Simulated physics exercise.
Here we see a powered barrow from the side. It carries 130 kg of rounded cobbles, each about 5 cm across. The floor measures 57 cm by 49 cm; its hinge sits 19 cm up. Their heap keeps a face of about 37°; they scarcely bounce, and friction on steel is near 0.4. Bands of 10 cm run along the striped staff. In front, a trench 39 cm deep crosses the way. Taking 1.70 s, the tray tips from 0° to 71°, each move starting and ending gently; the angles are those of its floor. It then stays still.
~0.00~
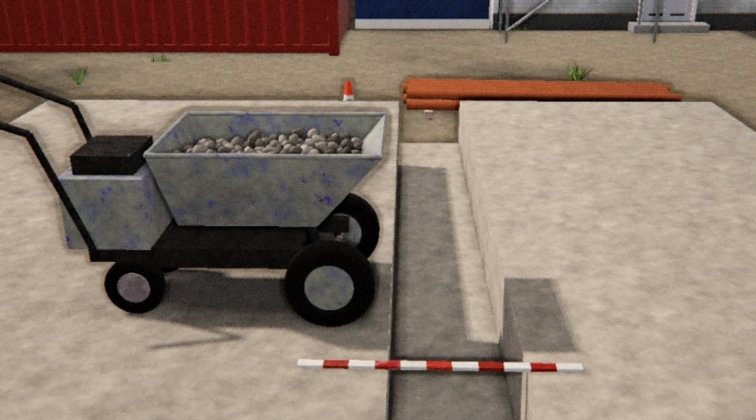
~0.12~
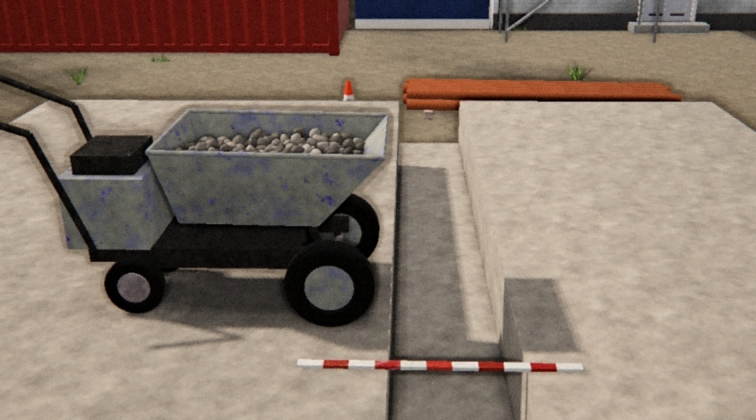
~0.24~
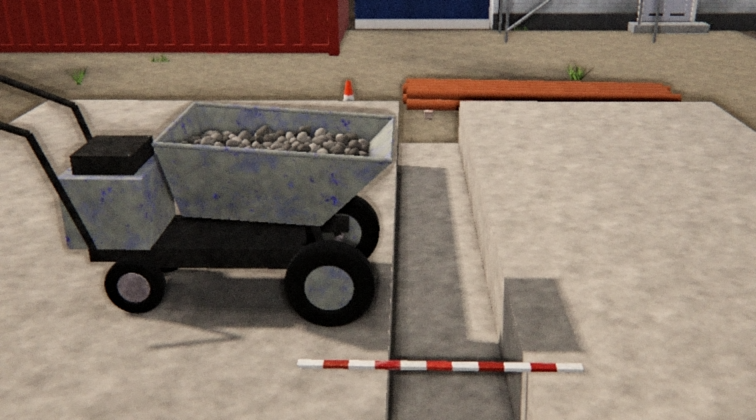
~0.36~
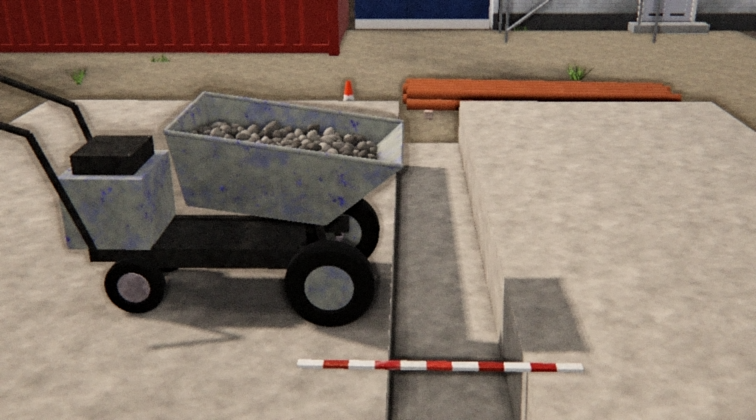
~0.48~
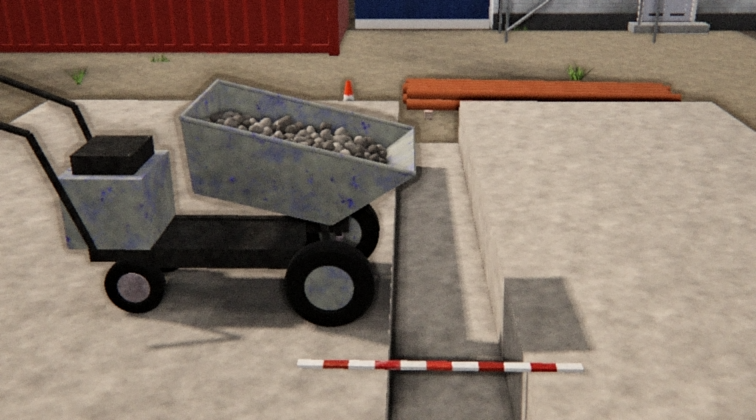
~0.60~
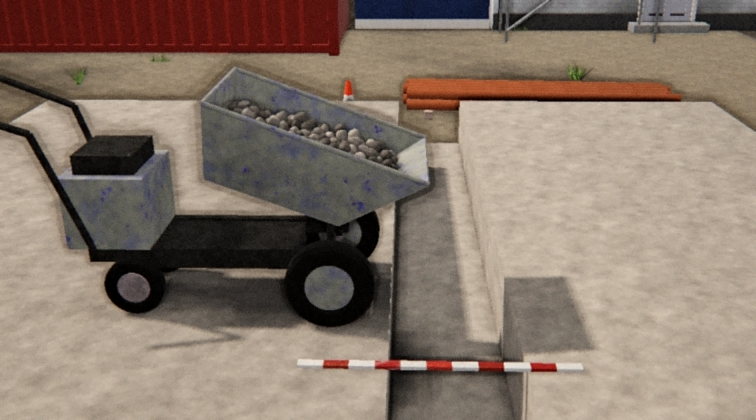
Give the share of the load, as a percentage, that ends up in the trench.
55 %.
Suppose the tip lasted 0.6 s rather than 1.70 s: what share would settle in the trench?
I'd put it at some 35 in a hundred.
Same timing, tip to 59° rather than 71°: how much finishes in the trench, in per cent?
Some 50 in a hundred, I'd say.
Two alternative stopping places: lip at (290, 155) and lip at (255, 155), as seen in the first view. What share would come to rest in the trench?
I'd say some 100 per cent and some 95 per cent.
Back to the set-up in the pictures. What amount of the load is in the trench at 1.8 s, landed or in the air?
Some 25 per cent.
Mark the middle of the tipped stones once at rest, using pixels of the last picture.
Near (500, 343).
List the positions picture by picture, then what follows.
The tray is at 0°, its lip at (382, 157); the top of the load is at (290, 143), in the first picture.
Lip at (384, 158), floor tilted 1°, highest stones at (282, 142); the stones move at 0.1 m/s on average, in the second picture.
The tray is at 4°, its lip at (392, 161); the top of the load is at (247, 140); the stones move at 0.3 m/s on average, in the third picture.
The tray is at 8°, its lip at (402, 166); the top of the load is at (240, 132); the stones move at 0.4 m/s on average, in the fourth picture.
Lip at (415, 174), floor tilted 14°, highest stones at (226, 120); the stones move at 0.5 m/s on average, in the fifth picture.
Lip at (429, 185), floor tilted 20°, highest stones at (241, 109); the stones move at 0.5 m/s on average, in the sixth picture.
After 1.3 s the floor is at 60°; 100 % in the tray; the foremost stones are at (479, 235).
After 1.8 s the floor is at 71°; 46 % in the tray, 23 % in the trench, 31 % past the trench; the foremost stones are at (616, 299).
After 2.2 s the floor is at 71°; 18 % in the tray, 38 % in the trench, 44 % past the trench; the foremost stones are at (686, 283).
After 4.1 s the floor is at 71°; 0 % in the tray, 55 % in the trench, 45 % past the trench; the foremost stones are at (729, 283).
